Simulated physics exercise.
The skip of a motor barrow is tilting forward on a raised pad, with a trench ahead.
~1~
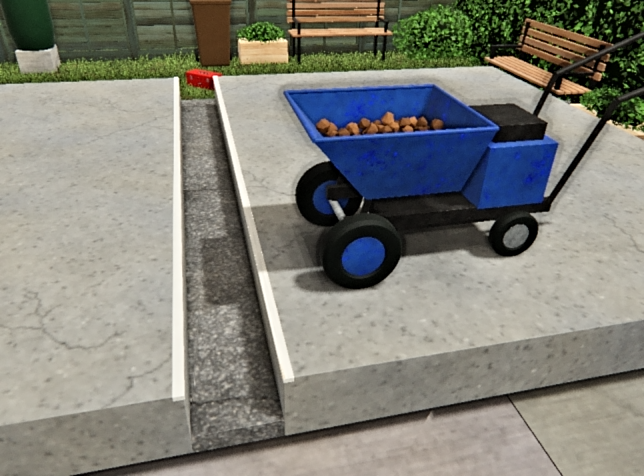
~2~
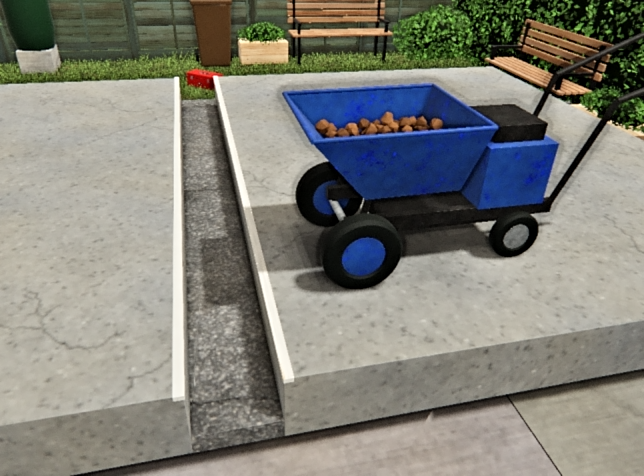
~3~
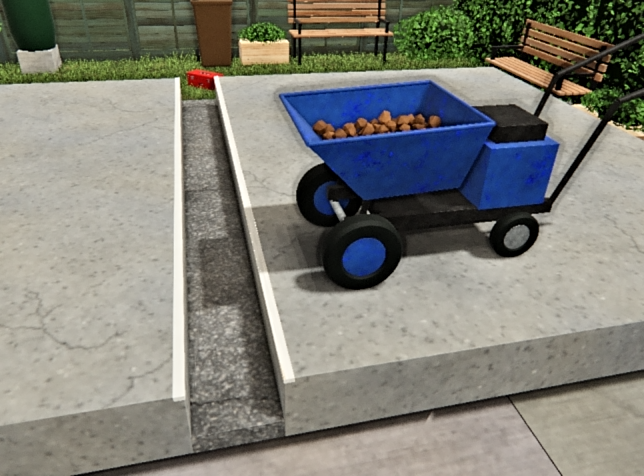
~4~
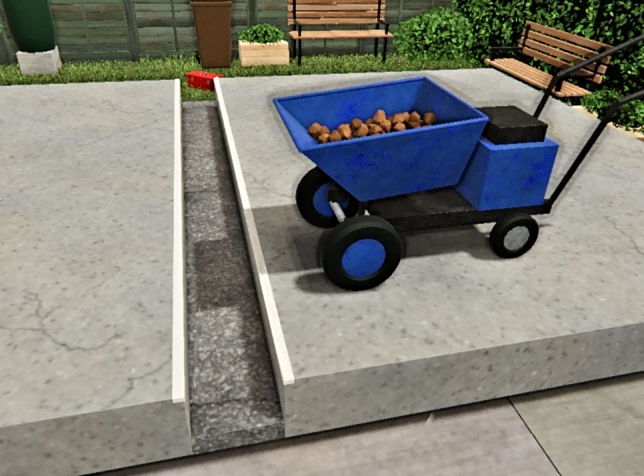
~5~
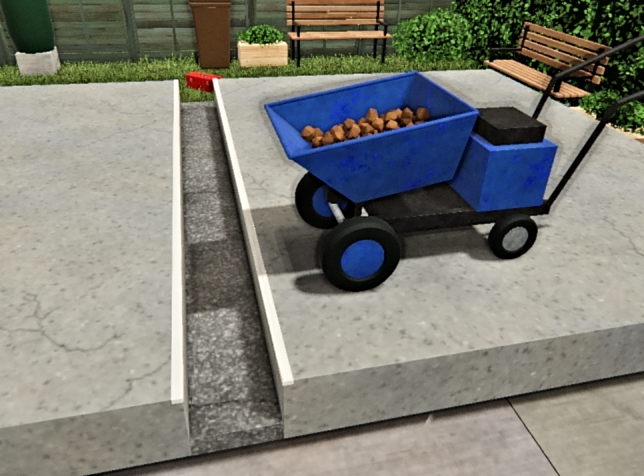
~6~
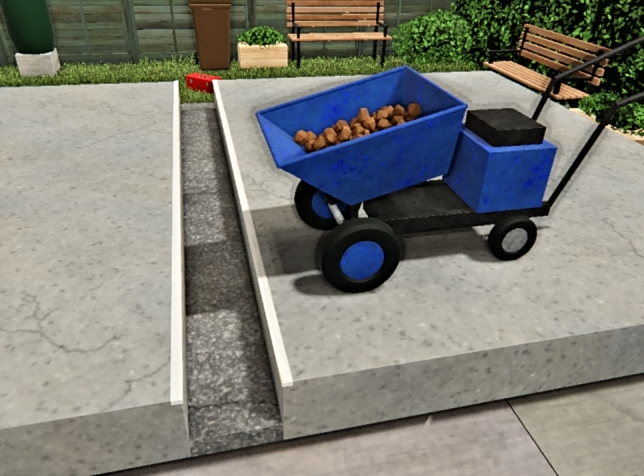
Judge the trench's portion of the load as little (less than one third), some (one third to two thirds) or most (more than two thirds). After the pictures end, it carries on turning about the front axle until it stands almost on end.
Most.
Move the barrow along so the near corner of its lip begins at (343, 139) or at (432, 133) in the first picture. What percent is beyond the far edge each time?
In order: About 0 % and 0 %.
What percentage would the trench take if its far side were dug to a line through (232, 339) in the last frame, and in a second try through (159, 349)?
About 0 and 100 per cent.
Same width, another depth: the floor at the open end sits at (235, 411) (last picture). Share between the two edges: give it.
80 %.
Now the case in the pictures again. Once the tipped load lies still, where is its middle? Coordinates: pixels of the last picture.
I'd say the middle ends up at about (207, 298).
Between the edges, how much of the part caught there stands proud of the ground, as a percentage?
Roughly 0 percent.
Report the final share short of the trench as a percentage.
About 0 %.
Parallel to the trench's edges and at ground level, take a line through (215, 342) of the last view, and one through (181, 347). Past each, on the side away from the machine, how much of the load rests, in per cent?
First 60 in a hundred, second 10 in a hundred.
Soon, skip tipped steeply; all in the skip.
A while on, skip tipped steeply; nearly all in the skip; a small part in or heaped over the trench; a stray few falling.
Towards the end, skip tipped right over; a small part in the skip; most in or heaped over the trench; a small part beyond it.
Finally, skip tipped right over; most in or heaped over the trench; a small part beyond it.
